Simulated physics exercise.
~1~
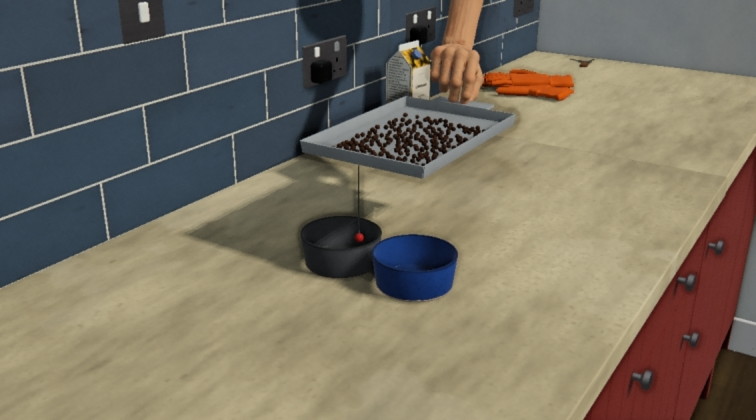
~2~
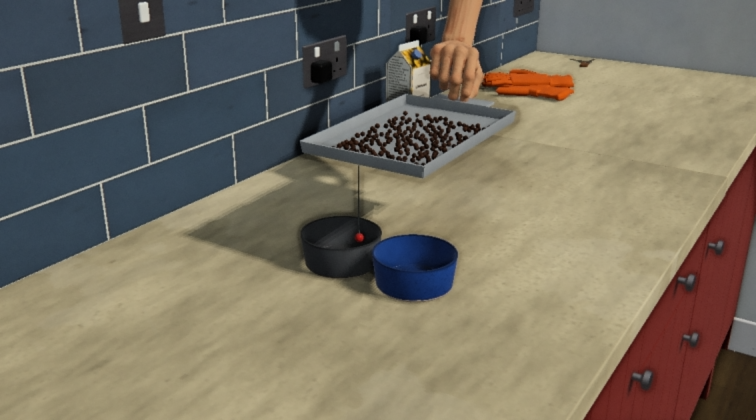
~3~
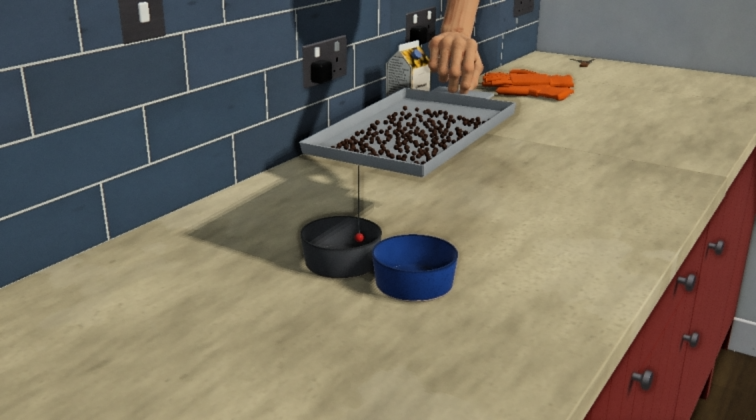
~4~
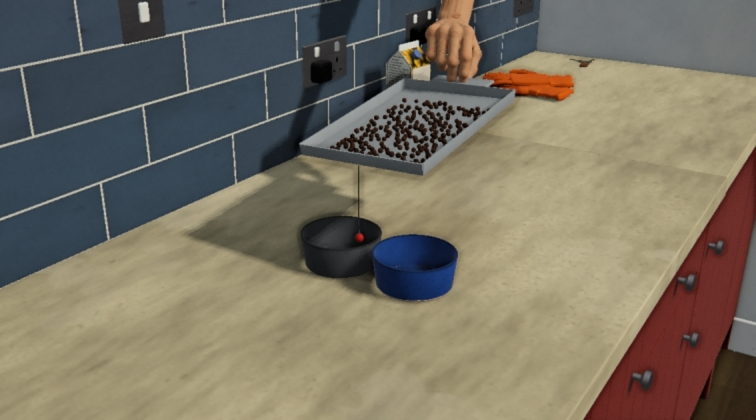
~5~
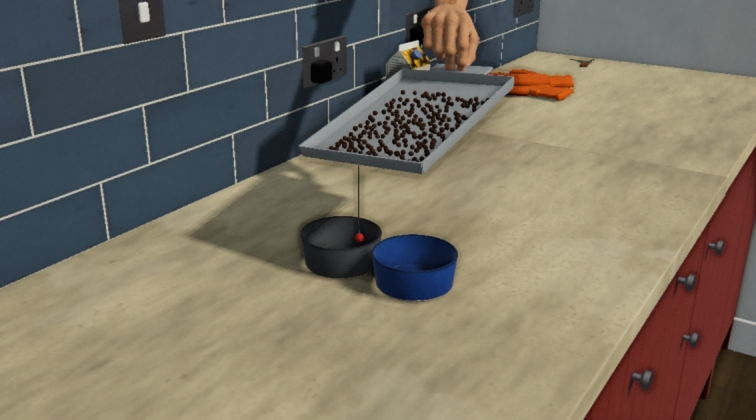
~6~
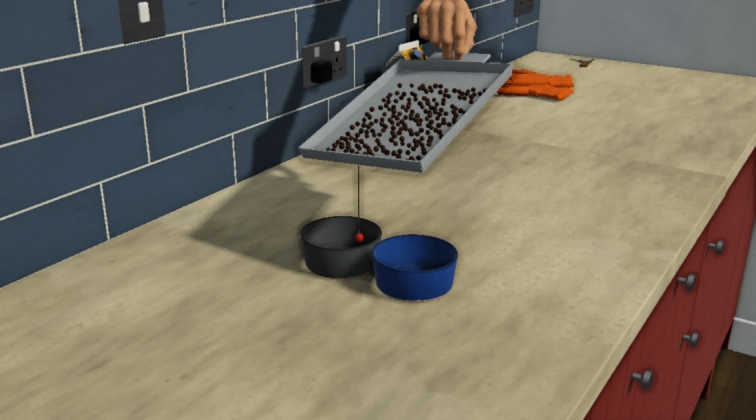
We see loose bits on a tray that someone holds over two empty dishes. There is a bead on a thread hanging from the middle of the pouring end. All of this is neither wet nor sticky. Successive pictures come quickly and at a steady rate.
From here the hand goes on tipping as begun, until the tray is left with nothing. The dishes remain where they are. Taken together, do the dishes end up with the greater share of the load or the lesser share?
Most of the load misses the dishes.
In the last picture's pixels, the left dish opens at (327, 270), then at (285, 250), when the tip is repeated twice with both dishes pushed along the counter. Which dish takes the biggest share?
The first time it's the left member, the second time the left member.
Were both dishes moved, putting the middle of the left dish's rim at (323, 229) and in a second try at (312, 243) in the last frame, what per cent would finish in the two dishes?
50 %, 90 %.
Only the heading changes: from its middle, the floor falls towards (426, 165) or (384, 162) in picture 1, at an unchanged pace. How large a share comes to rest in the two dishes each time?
The first try gives close to 90 percent; the next gives 10 percent.
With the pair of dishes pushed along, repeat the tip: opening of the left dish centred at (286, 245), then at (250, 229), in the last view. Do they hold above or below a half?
Result, first setup: The bulk; second setup: The bulk.
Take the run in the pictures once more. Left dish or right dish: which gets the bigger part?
Answer: The one at left.
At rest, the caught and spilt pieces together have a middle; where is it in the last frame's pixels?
(291, 281).
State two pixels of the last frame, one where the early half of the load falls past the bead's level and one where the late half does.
Near (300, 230) to start, and near (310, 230) afterwards.
Shortly afterwards, tray tipped steeply; all but a few on the tray; only a few outside both; a little in the air.
Next, tray tipped right over; near two thirds on the tray; only a few in the left dish; a little outside both; near a quarter in the air.
Some moments later, tray tipped past a quarter turn; near a quarter in the left dish; the bulk outside both.
In the end, tray tipped past a quarter turn; none at all in the right dish; near a quarter in the left dish; the bulk outside both.
